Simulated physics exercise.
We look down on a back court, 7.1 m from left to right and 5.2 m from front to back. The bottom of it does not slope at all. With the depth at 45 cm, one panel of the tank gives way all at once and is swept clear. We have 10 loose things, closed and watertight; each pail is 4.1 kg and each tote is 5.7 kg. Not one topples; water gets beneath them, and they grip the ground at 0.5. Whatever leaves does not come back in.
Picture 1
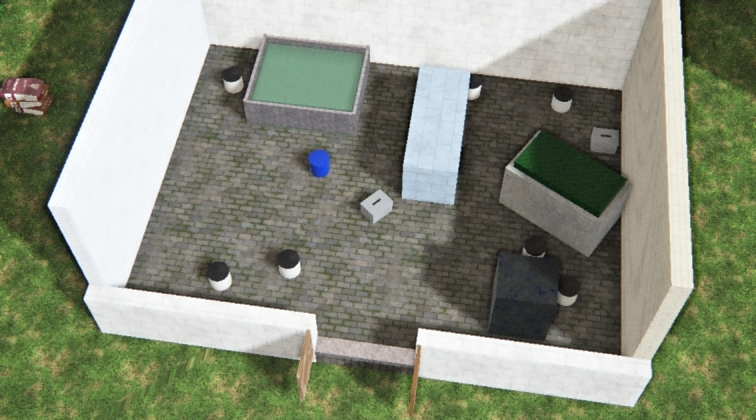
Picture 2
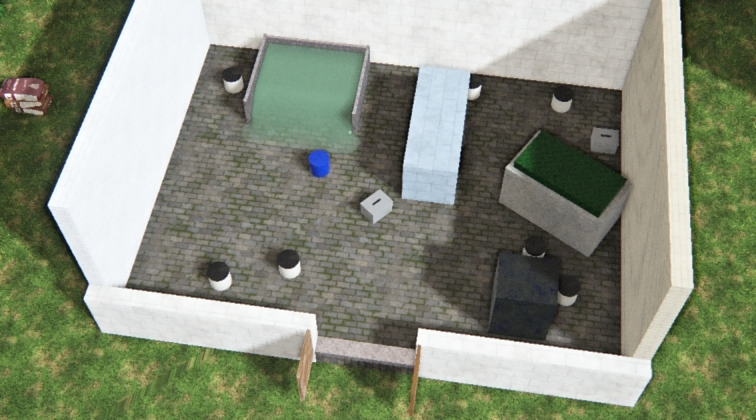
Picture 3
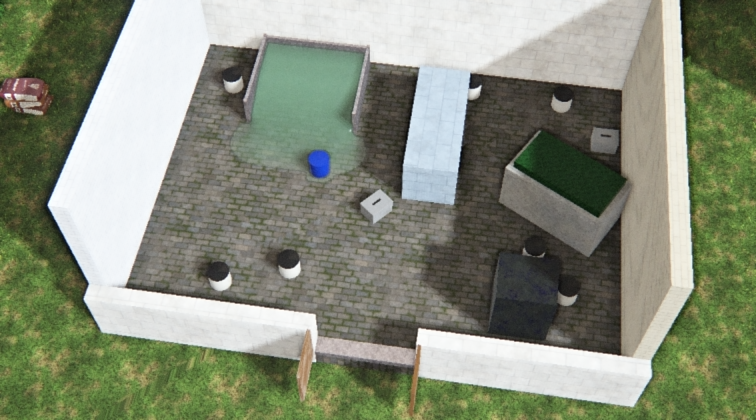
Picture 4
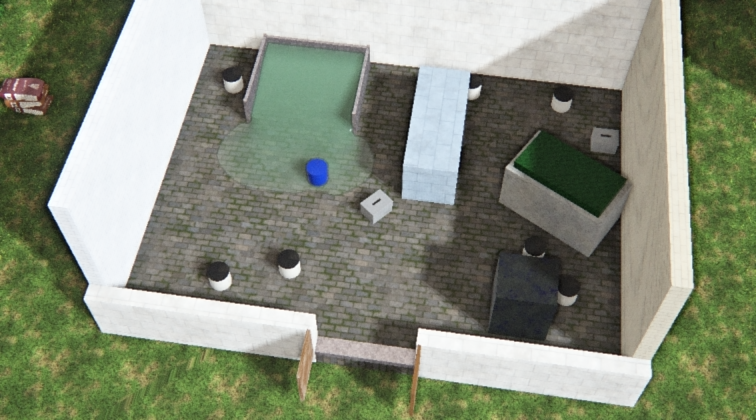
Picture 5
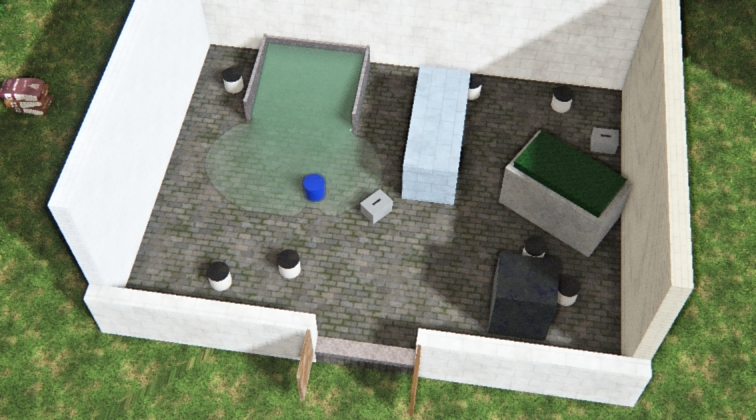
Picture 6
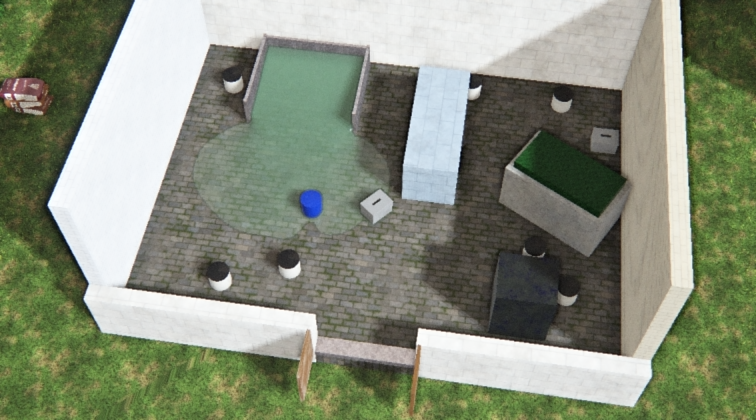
A walled back court paved in dark stone, with grass outside and a gateway at the bottom, is seen from high above by a still camera. A grey-walled tank of green water stands at the upper left, with a blue pail below it, a pale blue block and green-topped planter rightward, and black-topped white pails around. The tank's front panel disappears, water spreads across the paving, and the blue pail slides down and slightly left.
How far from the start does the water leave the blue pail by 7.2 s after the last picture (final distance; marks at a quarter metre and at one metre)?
It ends up distant.
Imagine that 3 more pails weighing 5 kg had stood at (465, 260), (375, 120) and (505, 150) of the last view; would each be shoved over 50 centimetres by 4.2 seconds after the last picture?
Lab note - in order: Below threshold / below threshold / below threshold.
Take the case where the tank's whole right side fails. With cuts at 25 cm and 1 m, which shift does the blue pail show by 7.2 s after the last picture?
I'd say the blue pail scarcely moves.
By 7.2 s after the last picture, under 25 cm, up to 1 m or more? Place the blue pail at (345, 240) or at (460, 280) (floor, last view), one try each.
From the first spot it goes a long way, and from the second it does not really budge.
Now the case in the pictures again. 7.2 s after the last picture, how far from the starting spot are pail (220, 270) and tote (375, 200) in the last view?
Taken in order, the shifts are 250 cm and 150 cm.
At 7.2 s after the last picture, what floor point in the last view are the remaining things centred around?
The centre sits near (453, 172).
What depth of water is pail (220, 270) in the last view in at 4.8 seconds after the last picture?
I'd say some 6 cm.
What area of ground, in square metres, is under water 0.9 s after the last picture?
Wet area: Approx. 15 m2.
Then, 0.9 s after the last picture the blue pail is near (319, 281), 2.2 m from its start, aground; 0 of 10 are out; 0 afloat.
Then, 2.8 s after the last picture the blue pail has gone out; 1 of 10 are out; 2 afloat.
Then, 4.8 s after the last picture the blue pail has gone out; 2 of 10 are out; 1 afloat.
Then, 7.2 s after the last picture the blue pail has gone out; 2 of 10 are out; 0 afloat.
